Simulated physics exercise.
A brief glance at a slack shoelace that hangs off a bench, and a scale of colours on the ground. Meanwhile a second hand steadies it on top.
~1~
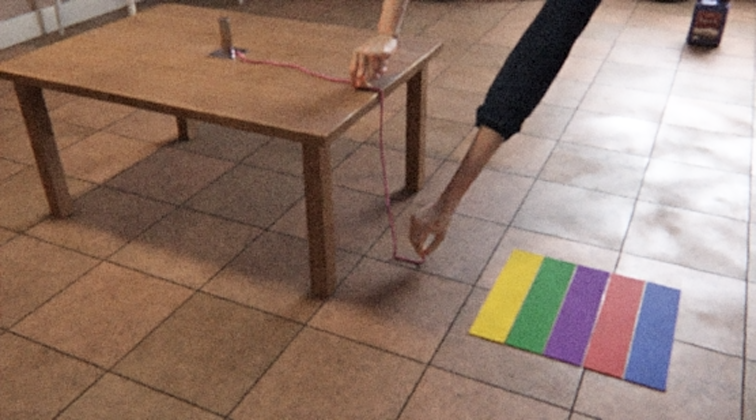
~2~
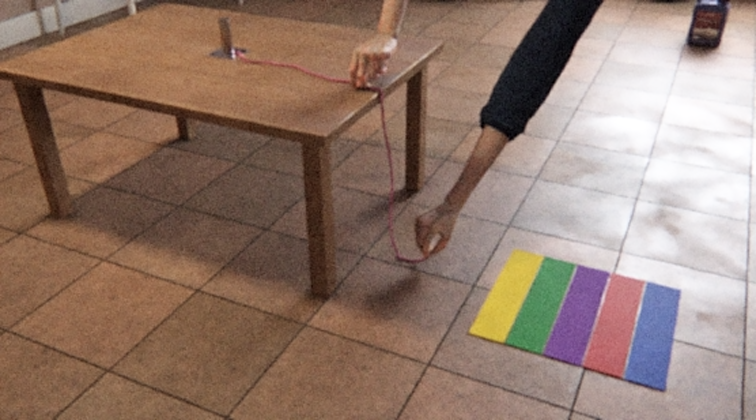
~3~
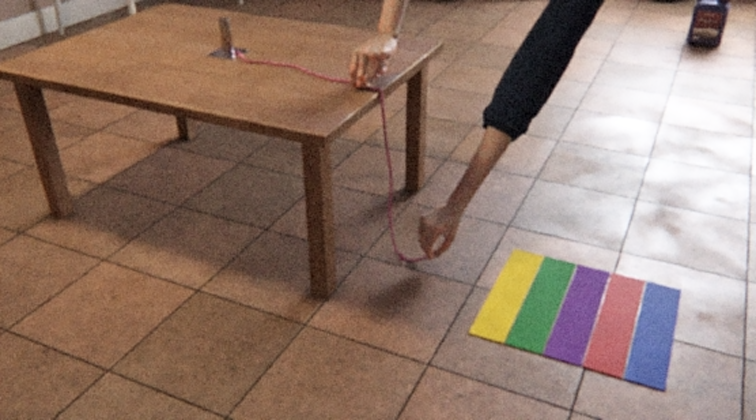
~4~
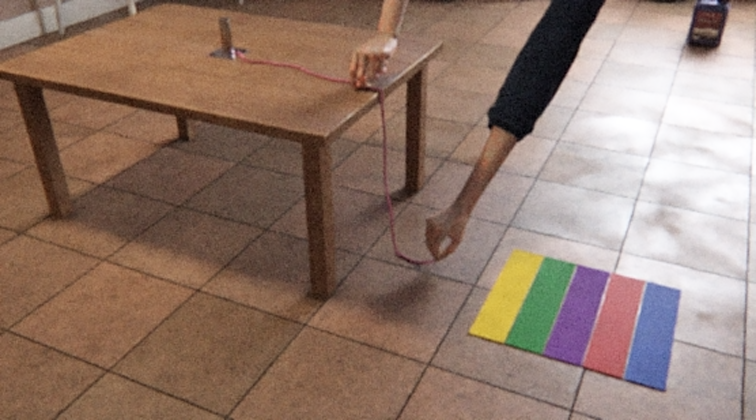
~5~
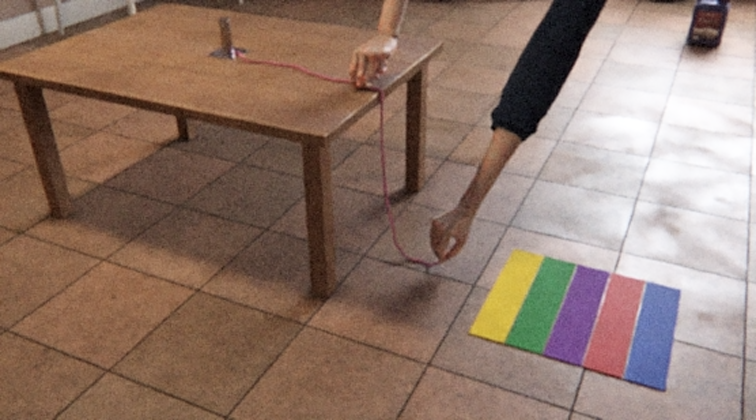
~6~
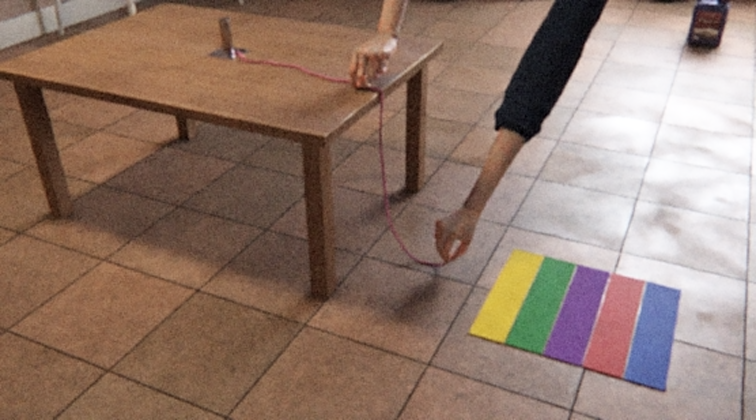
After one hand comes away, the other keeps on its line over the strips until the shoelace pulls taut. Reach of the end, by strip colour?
Green.
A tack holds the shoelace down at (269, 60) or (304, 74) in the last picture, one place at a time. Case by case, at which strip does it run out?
That would give green the first time and green the second.
Soon after, end near (481, 268); short of the strips.
After that, end near (526, 279); over yellow.
At the stop, end near (552, 286); over green. It halts on the green strip.
